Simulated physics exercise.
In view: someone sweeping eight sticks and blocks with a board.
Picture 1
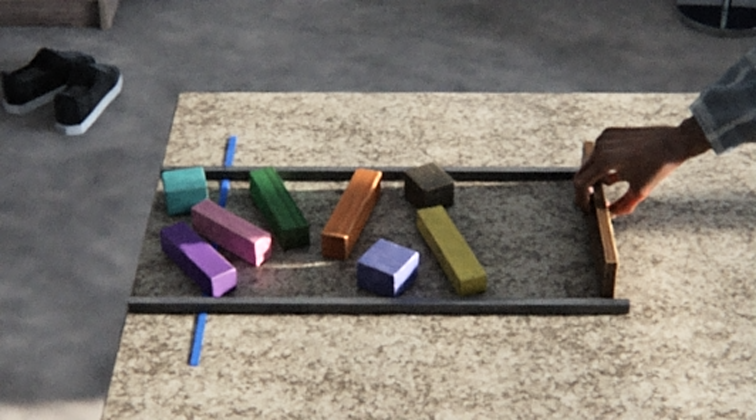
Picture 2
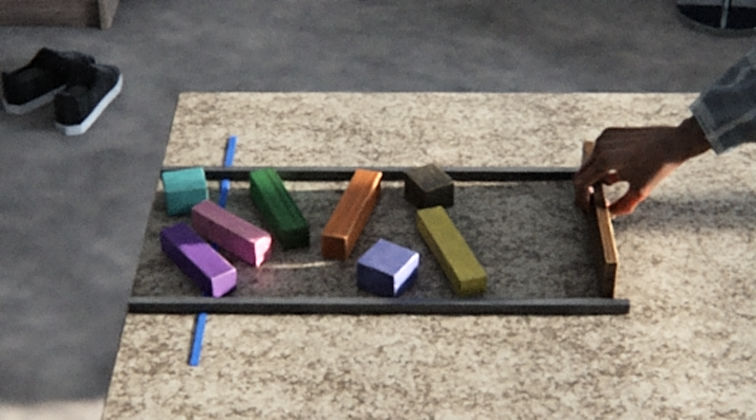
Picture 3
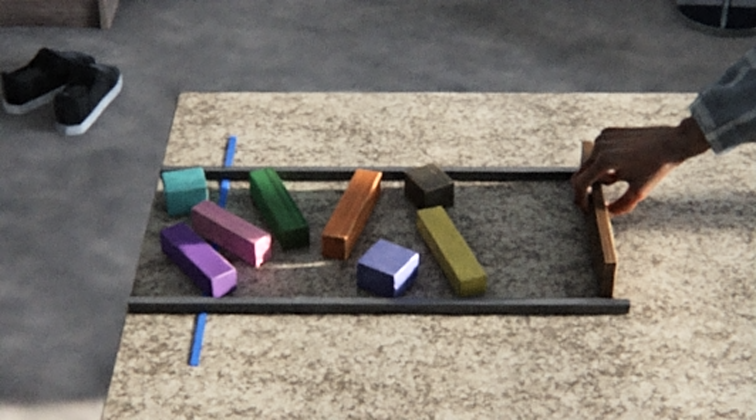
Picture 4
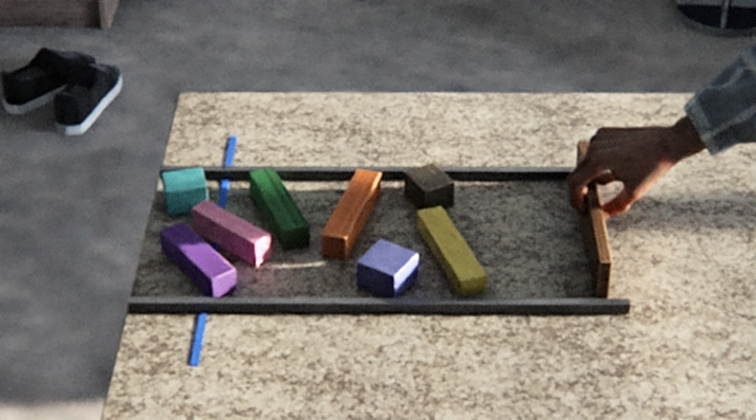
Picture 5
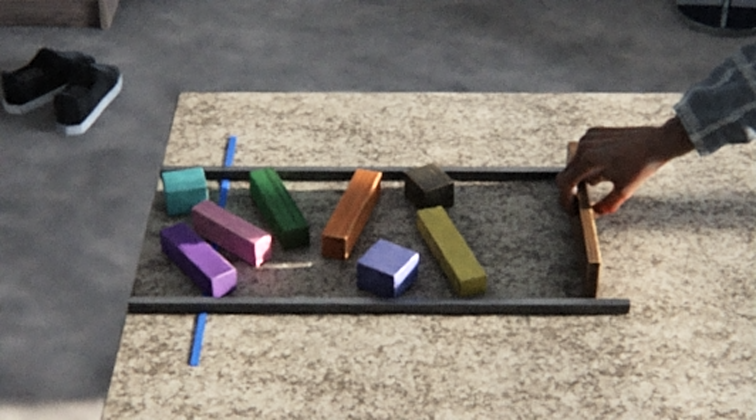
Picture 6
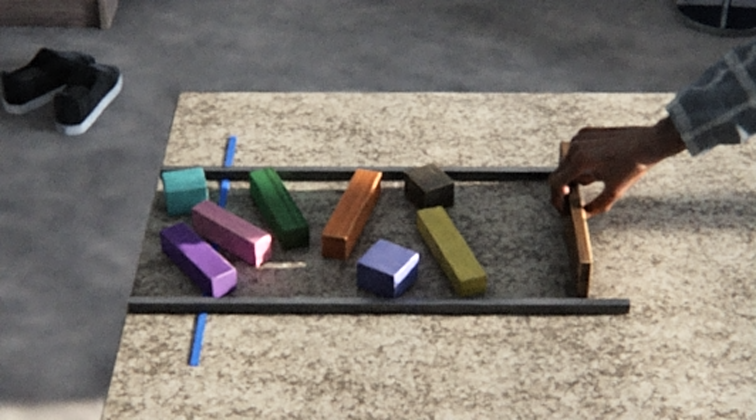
A hand sliding an upright wooden board slightly left between dark rails, while eight colourful sticks and blocks lie still.
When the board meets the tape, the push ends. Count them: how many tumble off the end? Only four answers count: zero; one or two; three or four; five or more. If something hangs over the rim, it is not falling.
You'd see three or four pieces leave the end and fall.
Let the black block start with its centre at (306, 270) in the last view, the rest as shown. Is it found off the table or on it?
So the black block slips away.
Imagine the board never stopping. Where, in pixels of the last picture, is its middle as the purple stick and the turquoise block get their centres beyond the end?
(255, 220) and (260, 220), more or less.
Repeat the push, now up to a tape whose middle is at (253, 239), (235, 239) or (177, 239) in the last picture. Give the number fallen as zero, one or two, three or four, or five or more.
The three counts come out as 1 or 2, either three or four and five or over.
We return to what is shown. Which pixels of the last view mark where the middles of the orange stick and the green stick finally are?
First at (173, 214); second at (147, 207).
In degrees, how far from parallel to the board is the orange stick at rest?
Out of line by around 5°.
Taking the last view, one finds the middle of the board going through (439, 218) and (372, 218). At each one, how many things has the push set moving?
By the first moment it's 3, by the second it's 4.
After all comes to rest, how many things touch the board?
In total, 2.
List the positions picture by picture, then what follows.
Turquoise block (185, 191); purple stick (198, 260); pink bar (231, 232); board (598, 219); tape (216, 239), in the first frame.
Purple stick (198, 260); green stick (279, 208), in the second frame.
Pink bar (231, 233); board (597, 219), in the third frame.
Turquoise block (185, 192); yellow bar (450, 250), in the fourth frame.
Purple stick (198, 260); orange stick (352, 213), in the fifth frame.
Turquoise block (185, 192); purple stick (198, 260); pink bar (231, 233); board (574, 219); tape (216, 239), in the sixth frame.
Early on, none off yet; turquoise block at rest near (185, 192); purple stick at rest near (198, 260); pink bar at rest near (231, 233).
Finally, the number that fall off is three or four; lost, pink bar, purple stick and turquoise block.
